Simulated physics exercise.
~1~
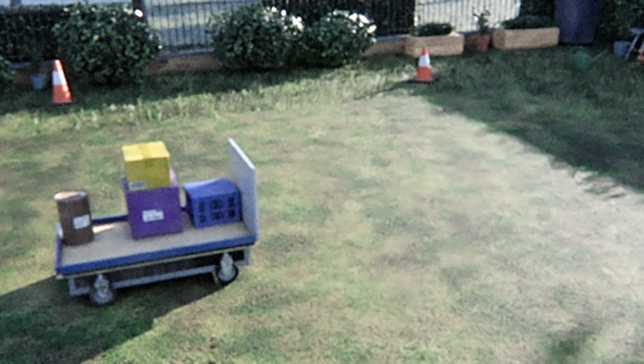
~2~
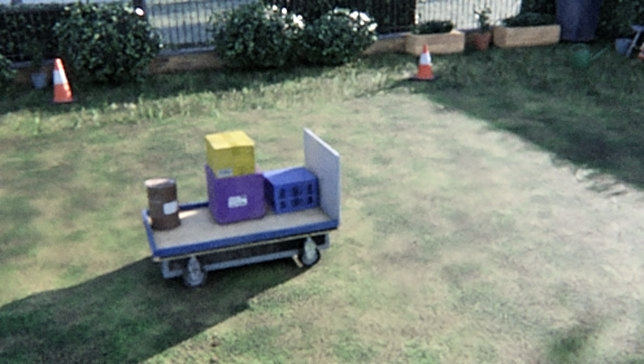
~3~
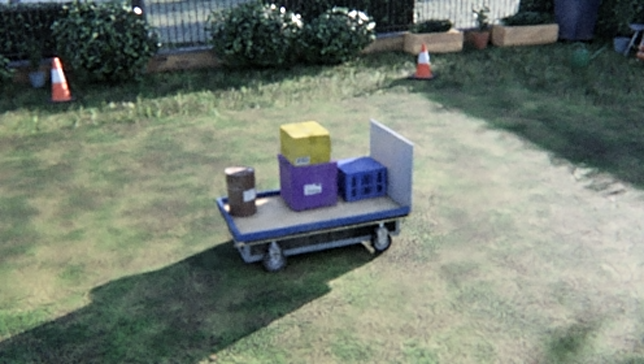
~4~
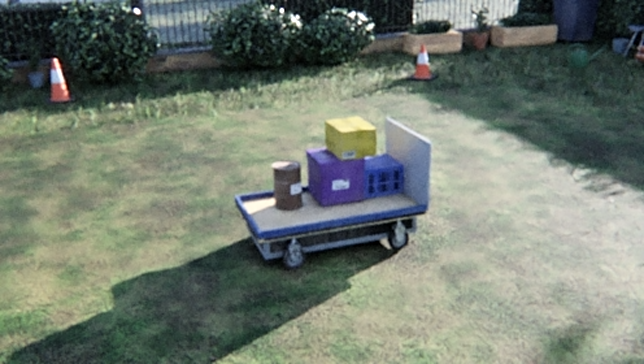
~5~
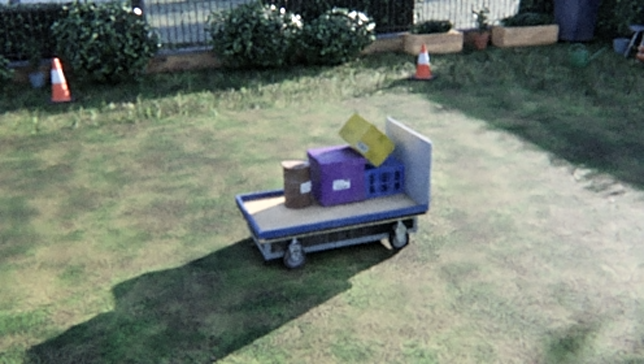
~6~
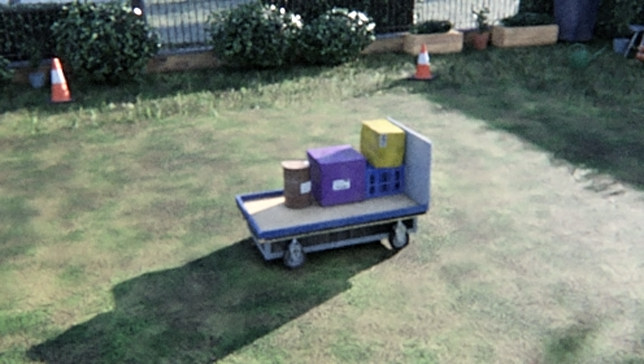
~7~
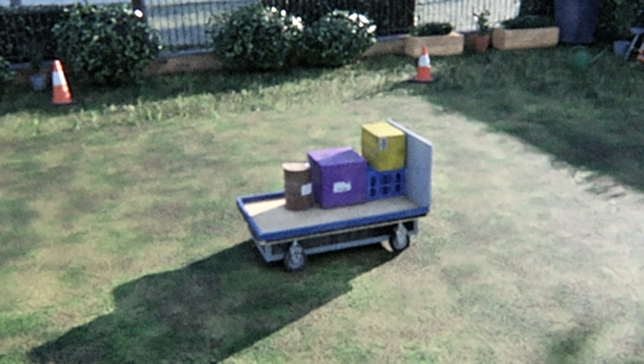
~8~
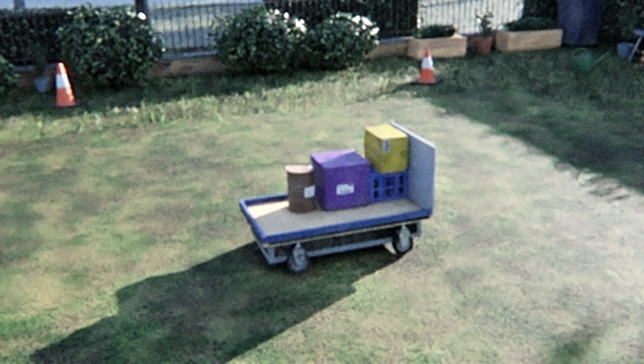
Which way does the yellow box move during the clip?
The yellow box moves to the right, first riding along with the cart and then tipping off the purple tote onto the blue crate.
